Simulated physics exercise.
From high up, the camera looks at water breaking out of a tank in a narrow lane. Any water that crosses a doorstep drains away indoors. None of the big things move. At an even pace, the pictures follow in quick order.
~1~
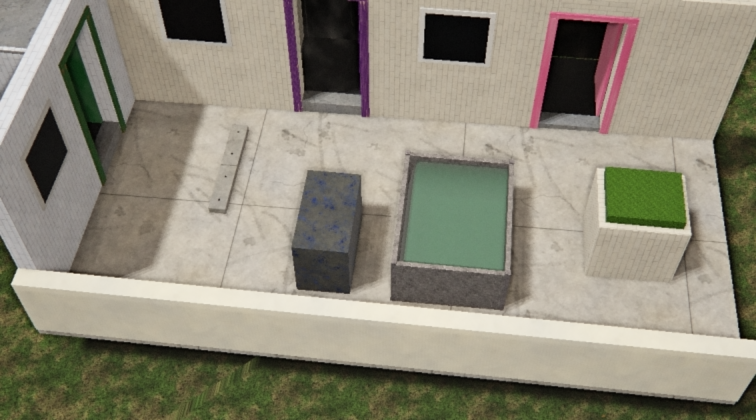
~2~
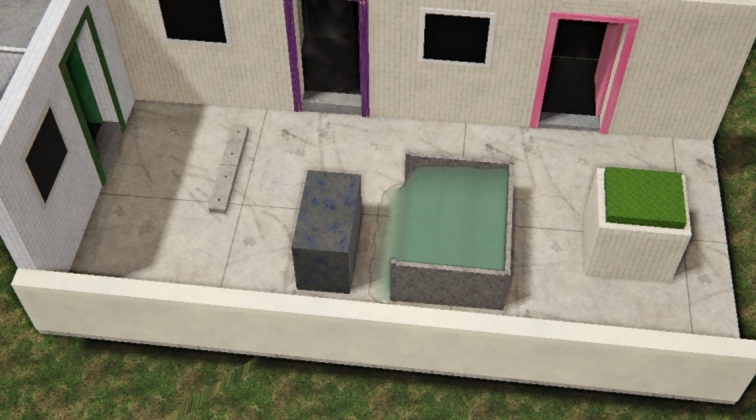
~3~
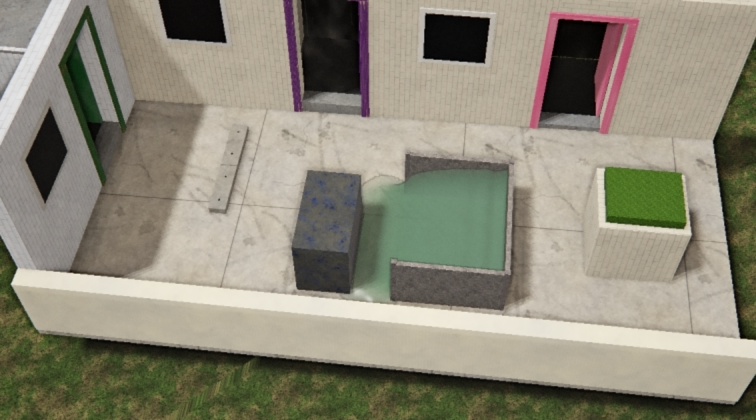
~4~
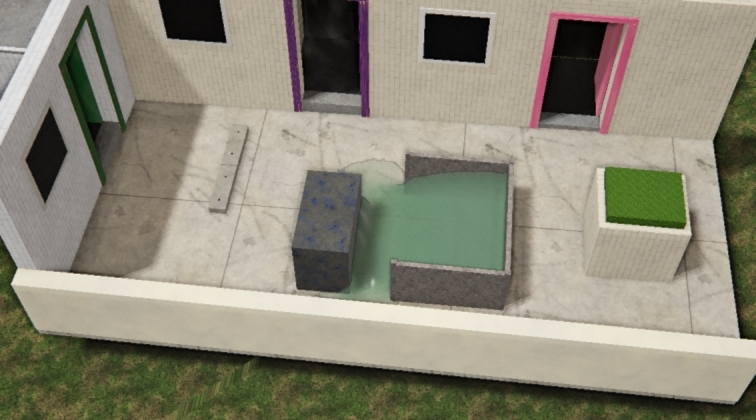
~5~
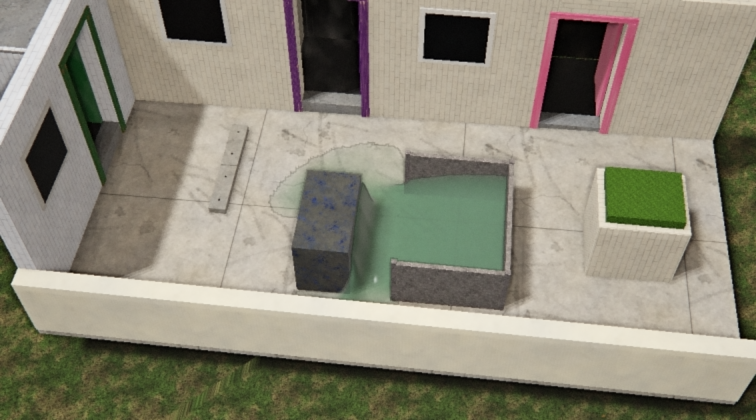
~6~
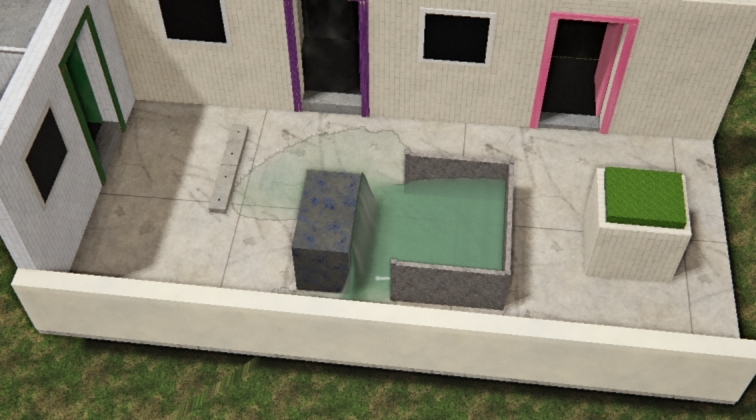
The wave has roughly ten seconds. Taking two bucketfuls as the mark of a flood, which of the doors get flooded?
The pink door stays below the mark, the green door stays below the mark, the purple door stays below the mark.
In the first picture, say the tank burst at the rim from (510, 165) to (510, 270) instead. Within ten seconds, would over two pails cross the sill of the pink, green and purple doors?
Pink door: Beyond the mark; green door: Short of the mark; purple door: Short of the mark.
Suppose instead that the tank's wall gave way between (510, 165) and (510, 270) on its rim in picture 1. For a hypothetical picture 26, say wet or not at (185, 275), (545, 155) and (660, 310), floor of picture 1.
Point by point: Unwetted; soaked; soaked.
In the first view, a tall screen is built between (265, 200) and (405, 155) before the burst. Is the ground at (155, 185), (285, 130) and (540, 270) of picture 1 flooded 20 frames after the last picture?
Submerged; untouched; untouched.
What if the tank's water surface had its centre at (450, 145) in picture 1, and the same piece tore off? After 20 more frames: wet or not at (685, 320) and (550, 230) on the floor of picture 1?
I'd say spared for the first and spared for the second.
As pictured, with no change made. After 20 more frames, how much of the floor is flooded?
My estimate is close to 65 per cent.
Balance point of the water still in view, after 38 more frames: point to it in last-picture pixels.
I'd say around (271, 227).
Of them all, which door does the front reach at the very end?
It's the one in pink.
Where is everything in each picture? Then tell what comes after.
The first picture shows the open tank at (455, 214) is whole and still.
In the second picture, water pours out at (403, 232) and has run to a hidden place.
In the third picture, the front is at (384, 180), out from the gap at (403, 234).
In the fourth picture, the front is at a hidden place, out from the gap at (403, 235).
In the fifth picture, the front is at (279, 195), out from the gap at (403, 235).
In the sixth picture, the front is at (242, 188), out from the gap at (403, 235).
A moment on, water covers 40 % of the floor; the pink door not reached, the green door not reached, the purple door wet at the sill, nothing in.
Next, water covers 55 % of the floor; the pink door not reached, the green door wet at the sill, nothing in, the purple door under two buckets in.
Then, water covers 65 % of the floor; the pink door wet at the sill, nothing in, the green door wet at the sill, nothing in, the purple door under two buckets in.
Later, water covers 70 % of the floor; the pink door wet at the sill, nothing in, the green door wet at the sill, nothing in, the purple door under two buckets in.
In the end, water covers 75 % of the floor; the pink door wet at the sill, nothing in, the green door wet at the sill, nothing in, the purple door under two buckets in.
